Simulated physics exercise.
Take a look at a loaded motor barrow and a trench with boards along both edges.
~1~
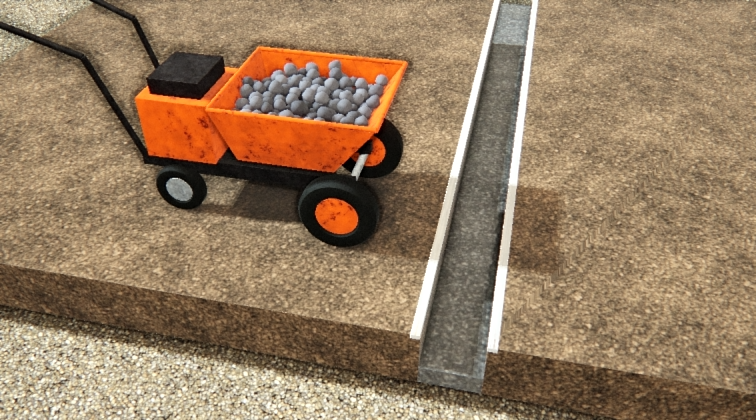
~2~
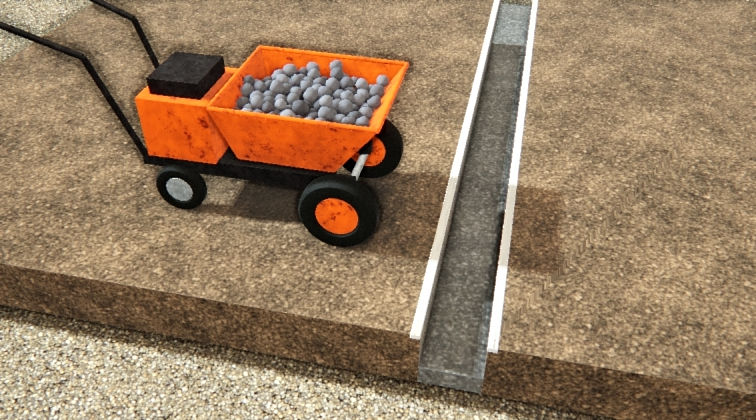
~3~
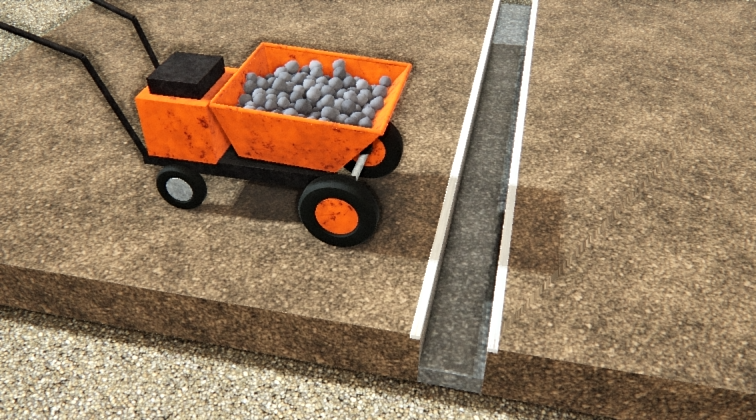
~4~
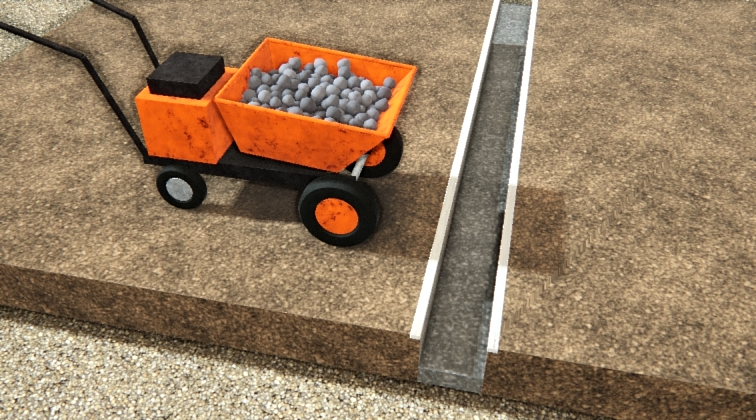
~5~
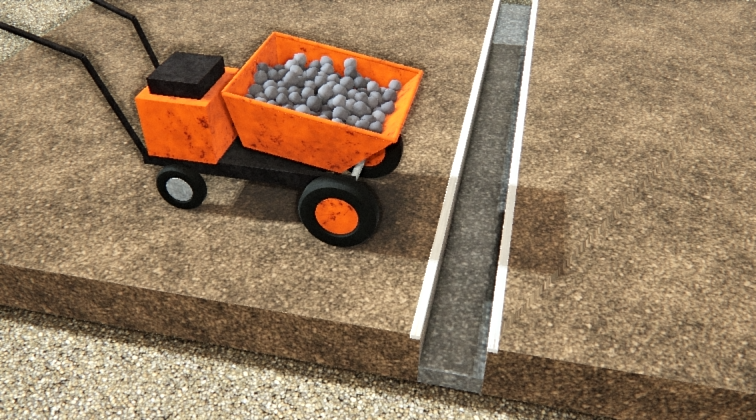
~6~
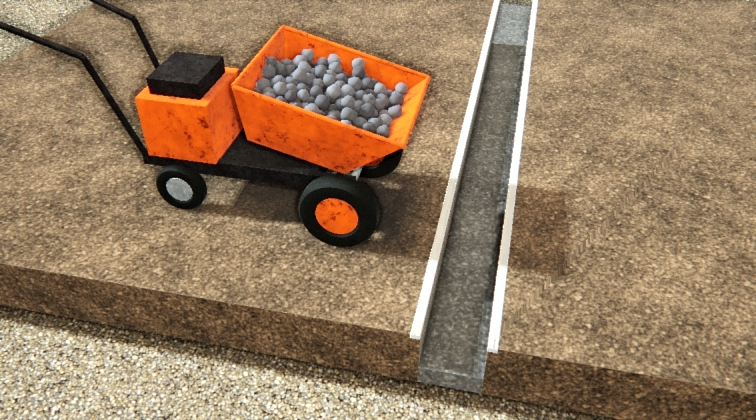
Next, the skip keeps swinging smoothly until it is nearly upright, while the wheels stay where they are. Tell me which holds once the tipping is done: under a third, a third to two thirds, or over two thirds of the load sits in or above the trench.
It is over two thirds.
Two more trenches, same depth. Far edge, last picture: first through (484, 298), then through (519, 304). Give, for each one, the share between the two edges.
In turn 60 and 100 in a hundred.
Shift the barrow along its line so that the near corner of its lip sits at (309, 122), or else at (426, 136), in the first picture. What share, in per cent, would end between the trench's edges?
Roughly 60 percent the first time, roughly 10 percent the second.
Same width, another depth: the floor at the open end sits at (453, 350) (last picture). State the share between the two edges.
50 per cent, roughly.
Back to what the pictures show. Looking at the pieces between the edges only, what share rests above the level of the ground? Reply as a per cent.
My figure is near 10 per cent.
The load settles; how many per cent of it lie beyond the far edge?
About 15 %.
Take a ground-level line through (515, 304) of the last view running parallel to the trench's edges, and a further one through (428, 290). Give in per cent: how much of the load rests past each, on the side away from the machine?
Result, first then second: 10 %, 100 %.
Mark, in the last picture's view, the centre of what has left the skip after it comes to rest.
I'd say the middle ends up at about (481, 238).
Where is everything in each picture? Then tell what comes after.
In the first frame, lip of the skip near (376, 130), level; top of the load near (296, 92), round cobbles; first edge of the trench near (426, 289); far edge near (499, 301), the trench under half as wide as the skip, and about half as deep as wide.
In the second frame, lip of the skip near (377, 131), level; top of the load near (296, 92).
In the third frame, lip of the skip near (381, 133), tipped barely; top of the load near (299, 90).
In the fourth frame, lip of the skip near (387, 136), tipped a little; top of the load near (288, 96).
In the fifth frame, lip of the skip near (394, 141), tipped a little; top of the load near (292, 79).
In the sixth frame, lip of the skip near (403, 146), tipped a little; top of the load near (301, 75); first edge of the trench near (426, 289); far edge near (499, 301).
Shortly afterwards, skip tipped steeply; the whole lot in the skip.
Next, skip tipped right over; near two thirds in the skip; near a quarter in or heaped over the trench; only a few beyond it; only a few falling.
Some moments later, skip tipped right over; a little in the skip; the bulk in or heaped over the trench; a little beyond it.
In the end, skip tipped right over; the bulk in or heaped over the trench; near a quarter beyond it.
